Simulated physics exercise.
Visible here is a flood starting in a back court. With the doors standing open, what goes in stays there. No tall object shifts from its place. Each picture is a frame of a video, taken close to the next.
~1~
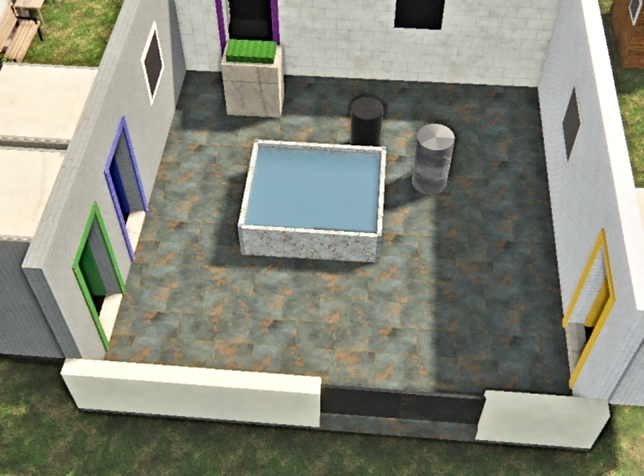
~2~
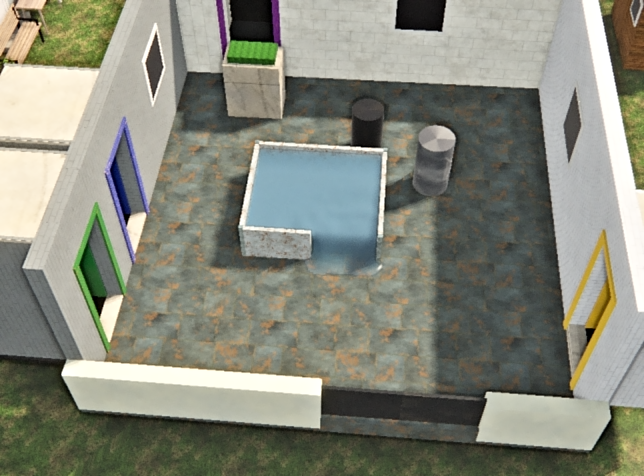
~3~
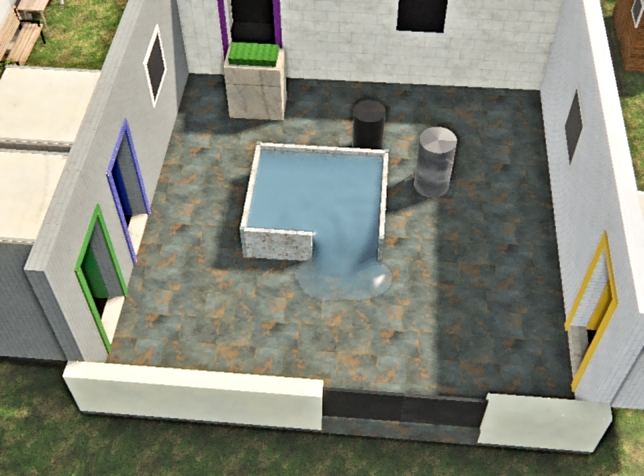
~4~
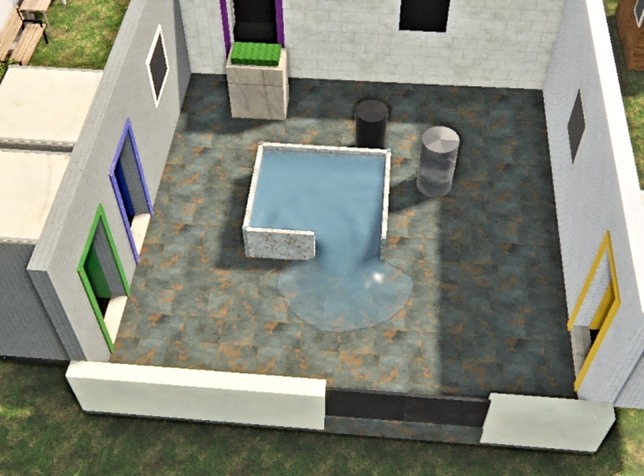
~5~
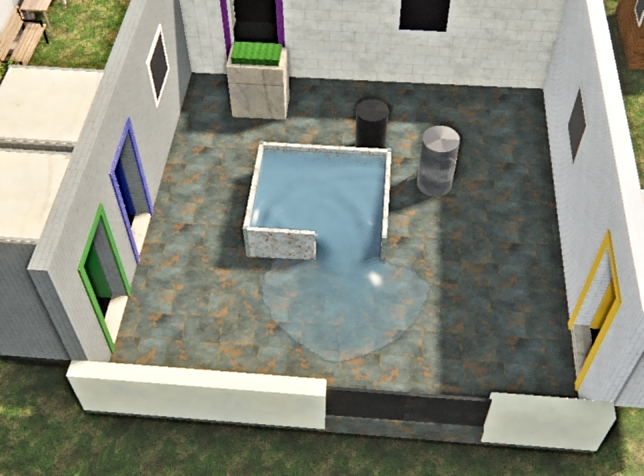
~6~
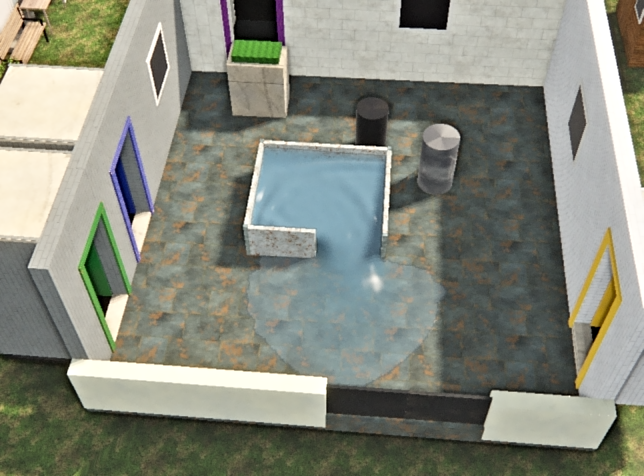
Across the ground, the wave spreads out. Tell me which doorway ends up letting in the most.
That would be the green doorway.
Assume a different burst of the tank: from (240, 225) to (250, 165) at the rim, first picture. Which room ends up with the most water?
My pick is the blue one.
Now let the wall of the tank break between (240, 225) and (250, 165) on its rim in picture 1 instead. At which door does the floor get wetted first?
That would be the blue one, I reckon.
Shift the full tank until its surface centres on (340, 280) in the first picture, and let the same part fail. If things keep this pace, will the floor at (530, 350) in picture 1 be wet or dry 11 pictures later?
That place is soaked.
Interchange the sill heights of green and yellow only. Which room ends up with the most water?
Largest inflow: The yellow-painted one.
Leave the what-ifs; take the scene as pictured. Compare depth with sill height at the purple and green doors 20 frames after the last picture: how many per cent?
Close to 0 per cent for the first one and close to 400 per cent for the second.
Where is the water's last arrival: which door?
The one in purple.
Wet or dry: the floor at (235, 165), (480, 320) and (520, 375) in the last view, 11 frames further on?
First spot not wetted, second soaked, third soaked.
A moment on, water covers 20 % of the floor; green door not reached, purple door not reached, blue door not reached, yellow door not reached.
Next, water covers 25 % of the floor; green door not reached, purple door not reached, blue door not reached, yellow door not reached.
Then, water covers 35 % of the floor; green door some in, purple door not reached, blue door not reached, yellow door a trickle in.
Later, water covers 70 % of the floor; green door a lot in, purple door not reached, blue door wet at the sill, nothing in, yellow door a trickle in.
In the end, water covers 95 % of the floor; green door a lot in, purple door wet at the sill, nothing in, blue door wet at the sill, nothing in, yellow door a trickle in; the green door has let in the most.
